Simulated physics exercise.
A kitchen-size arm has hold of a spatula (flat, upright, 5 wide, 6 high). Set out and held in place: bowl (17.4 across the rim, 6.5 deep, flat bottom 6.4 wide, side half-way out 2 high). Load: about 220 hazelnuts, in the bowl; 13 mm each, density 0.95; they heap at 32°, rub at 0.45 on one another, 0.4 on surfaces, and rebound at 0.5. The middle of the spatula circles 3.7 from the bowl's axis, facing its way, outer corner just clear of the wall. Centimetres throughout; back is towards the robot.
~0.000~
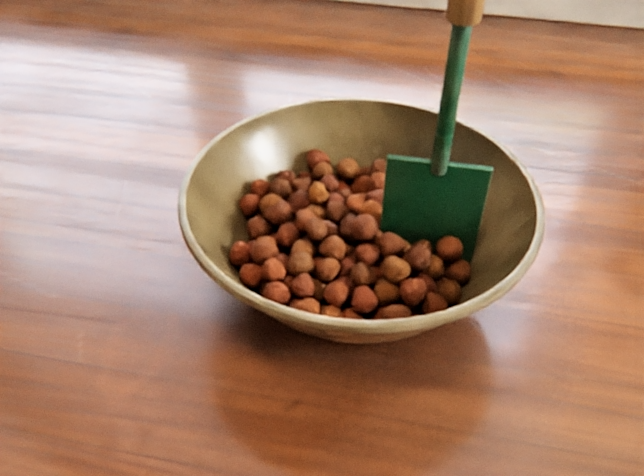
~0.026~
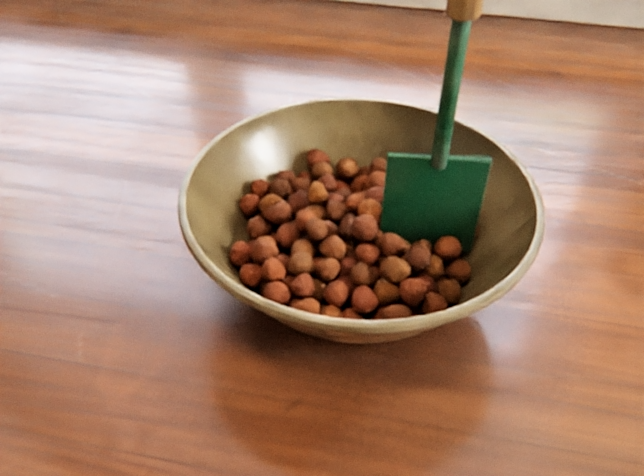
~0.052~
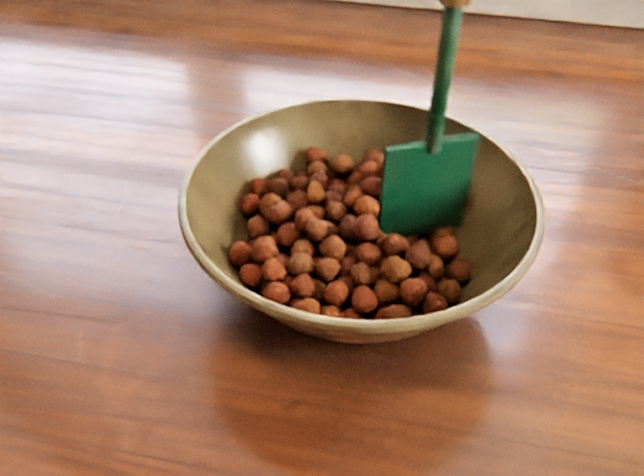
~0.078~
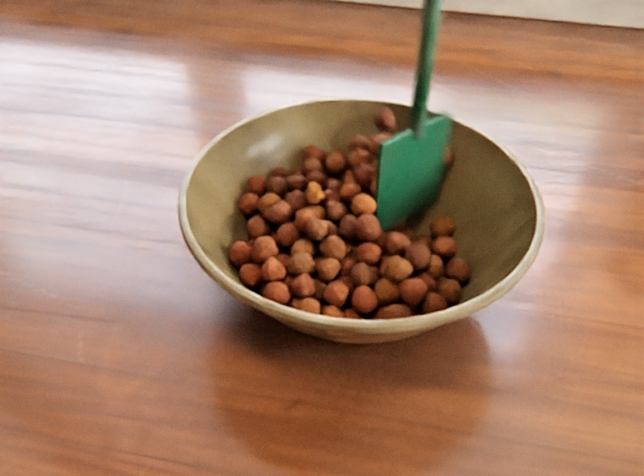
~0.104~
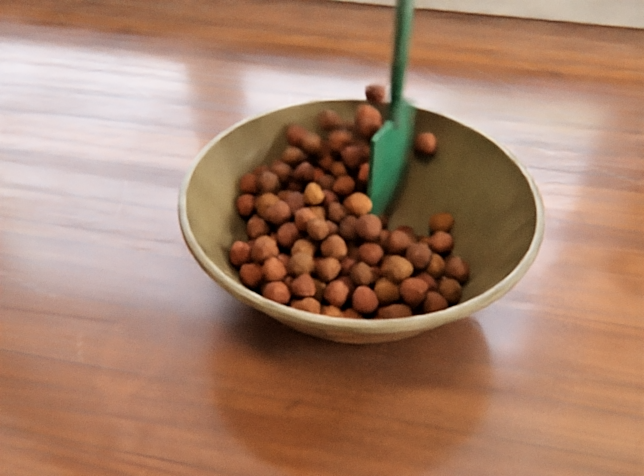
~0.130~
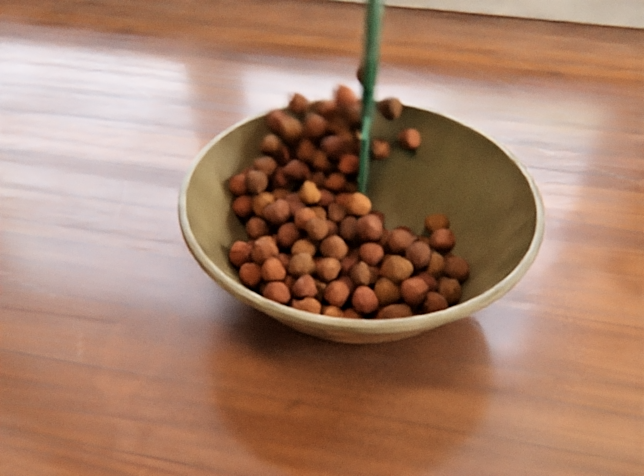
A shallow bowl of hazelnuts sat on a shiny wooden table while a green spatula swept from the right side toward the back, turning edge-on and pushing nuts up along the far rim.
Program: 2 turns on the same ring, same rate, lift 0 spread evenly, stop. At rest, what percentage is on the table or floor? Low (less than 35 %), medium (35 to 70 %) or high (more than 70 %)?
A medium share, 35 to 70 %, ends on the table or floor.
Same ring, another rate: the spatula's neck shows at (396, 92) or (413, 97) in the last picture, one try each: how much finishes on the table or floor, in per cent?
Some 35 and 25 per cent.
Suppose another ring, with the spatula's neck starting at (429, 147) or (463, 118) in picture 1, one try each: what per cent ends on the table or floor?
About 45 and 40 per cent.
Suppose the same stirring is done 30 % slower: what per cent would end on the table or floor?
Then about 30 per cent.
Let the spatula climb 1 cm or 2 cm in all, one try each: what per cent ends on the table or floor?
About 40 and 30 per cent.
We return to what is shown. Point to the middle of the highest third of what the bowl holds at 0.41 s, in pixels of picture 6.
Near (466, 227).
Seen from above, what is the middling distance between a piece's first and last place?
About 10 cm.
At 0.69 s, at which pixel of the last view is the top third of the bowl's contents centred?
Near (291, 262).
After 0.41 s, 338° round, highest piece 10 above the table; 168 in the bowl, 35 on the table or floor, 19 in flight or on the tool.
After 0.69 s, 221° round, highest piece 8 above the table; 141 in the bowl, 74 on the table or floor, 7 in flight or on the tool.
After 1.03 s, 0° round, highest piece 6 above the table; 127 in the bowl, 95 on the table or floor.
After 1.73 s, 0° round, highest piece 6 above the table; 127 in the bowl, 95 on the table or floor.
At rest, 127 in the bowl, 95 on the table or floor. That is 43 % on the table or floor.
